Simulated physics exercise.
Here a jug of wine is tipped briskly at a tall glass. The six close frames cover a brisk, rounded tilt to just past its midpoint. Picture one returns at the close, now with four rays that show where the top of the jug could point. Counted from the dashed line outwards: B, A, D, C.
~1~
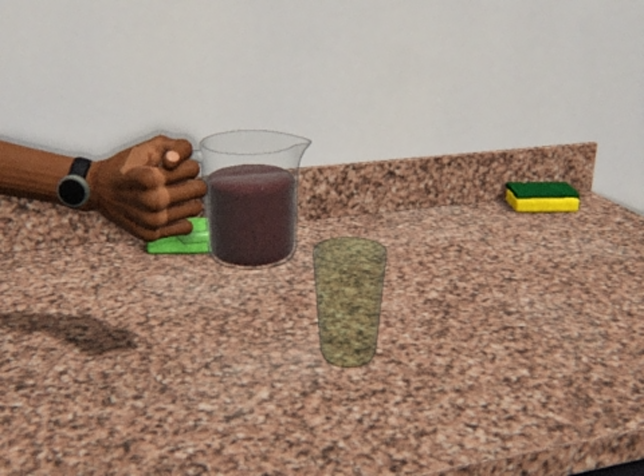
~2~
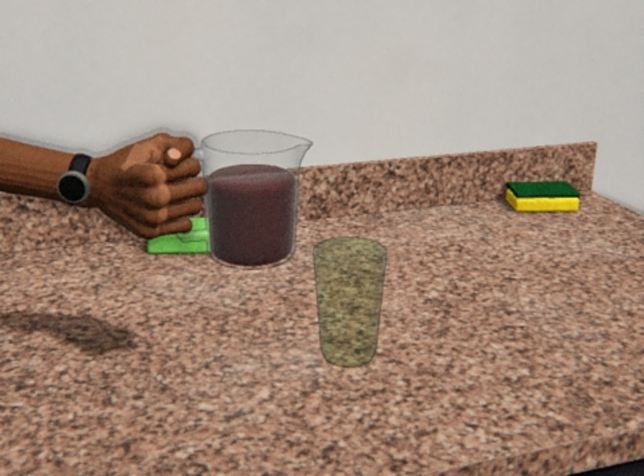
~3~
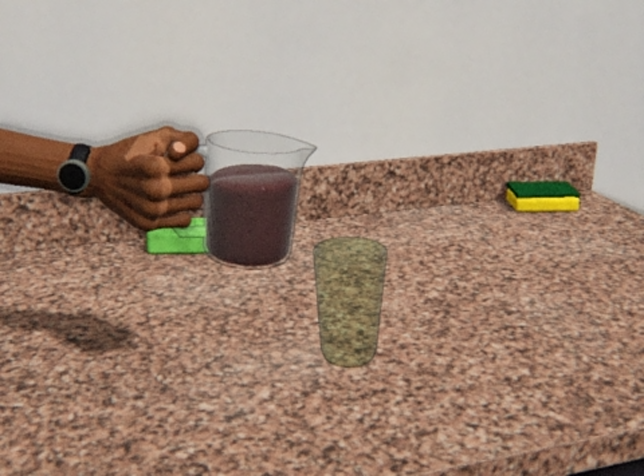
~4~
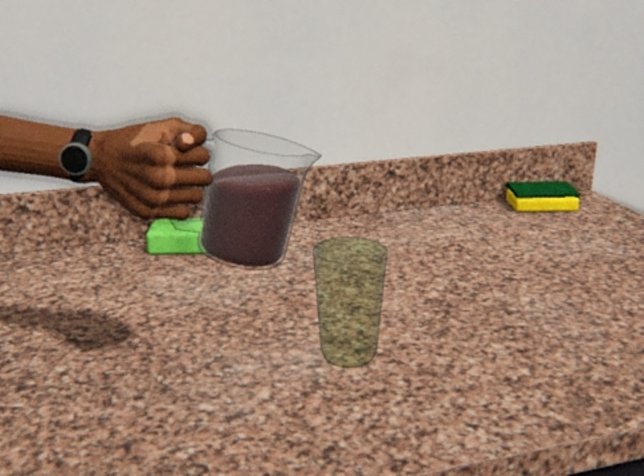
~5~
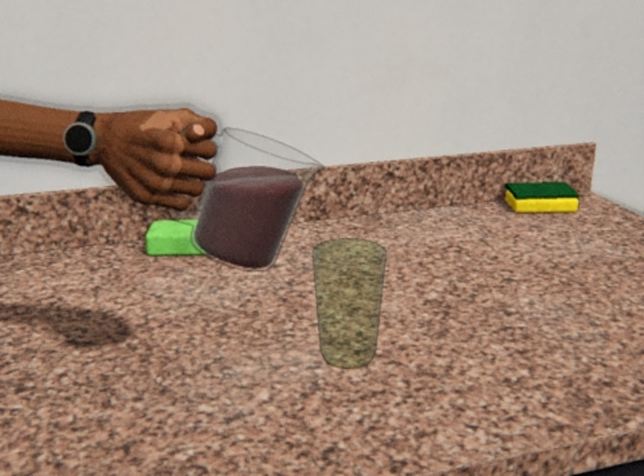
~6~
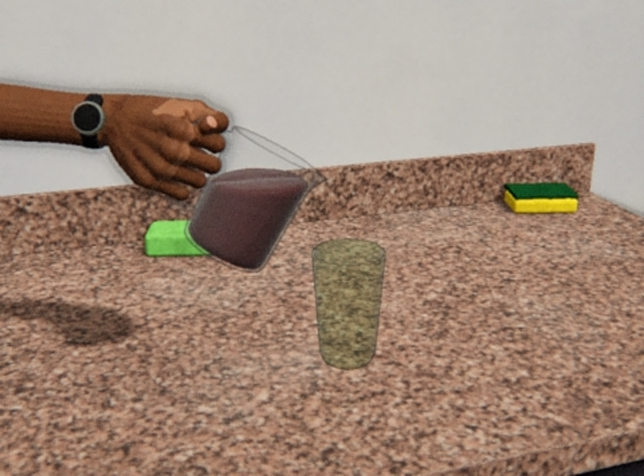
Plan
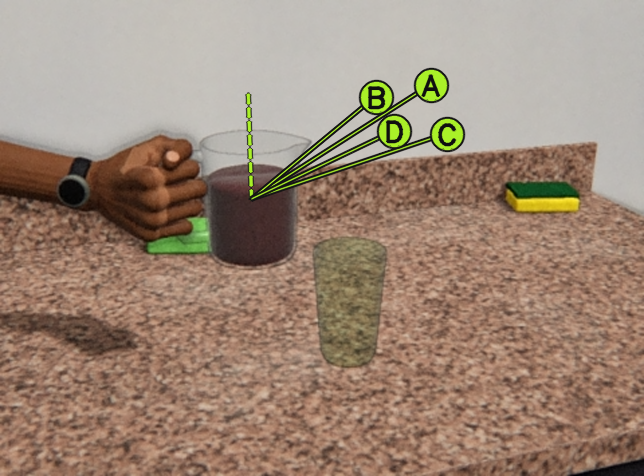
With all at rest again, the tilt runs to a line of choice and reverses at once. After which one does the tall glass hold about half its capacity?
Best: D.
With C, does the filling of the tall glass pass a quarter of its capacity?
Yes.
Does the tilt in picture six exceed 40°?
No.
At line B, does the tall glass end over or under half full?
Under.
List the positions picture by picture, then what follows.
Upright, lip at (309, 141); rim of the tall glass round (350, 250); nothing has left yet, in the first frame.
Upright, lip at (310, 142); nothing has left yet, in the second frame.
Tipped about 6°, lip at (314, 147); nothing has left yet, in the third frame.
Tipped about 13°, lip at (319, 154); nothing has left yet, in the fourth frame.
Tipped about 21°, lip at (323, 166); nothing has left yet, in the fifth frame.
Tipped about 30°, lip at (326, 177); nothing has left yet, in the sixth frame.
In lime, A at (416, 93); B at (362, 107); C at (430, 138); D at (378, 138).
With A, the tall glass ends with about 32 % of what it can hold.
With B, the tall glass ends with about 19 % of what it can hold.
With C, the tall glass ends with about 62 % of what it can hold.
With D, the tall glass ends with about 47 % of what it can hold.
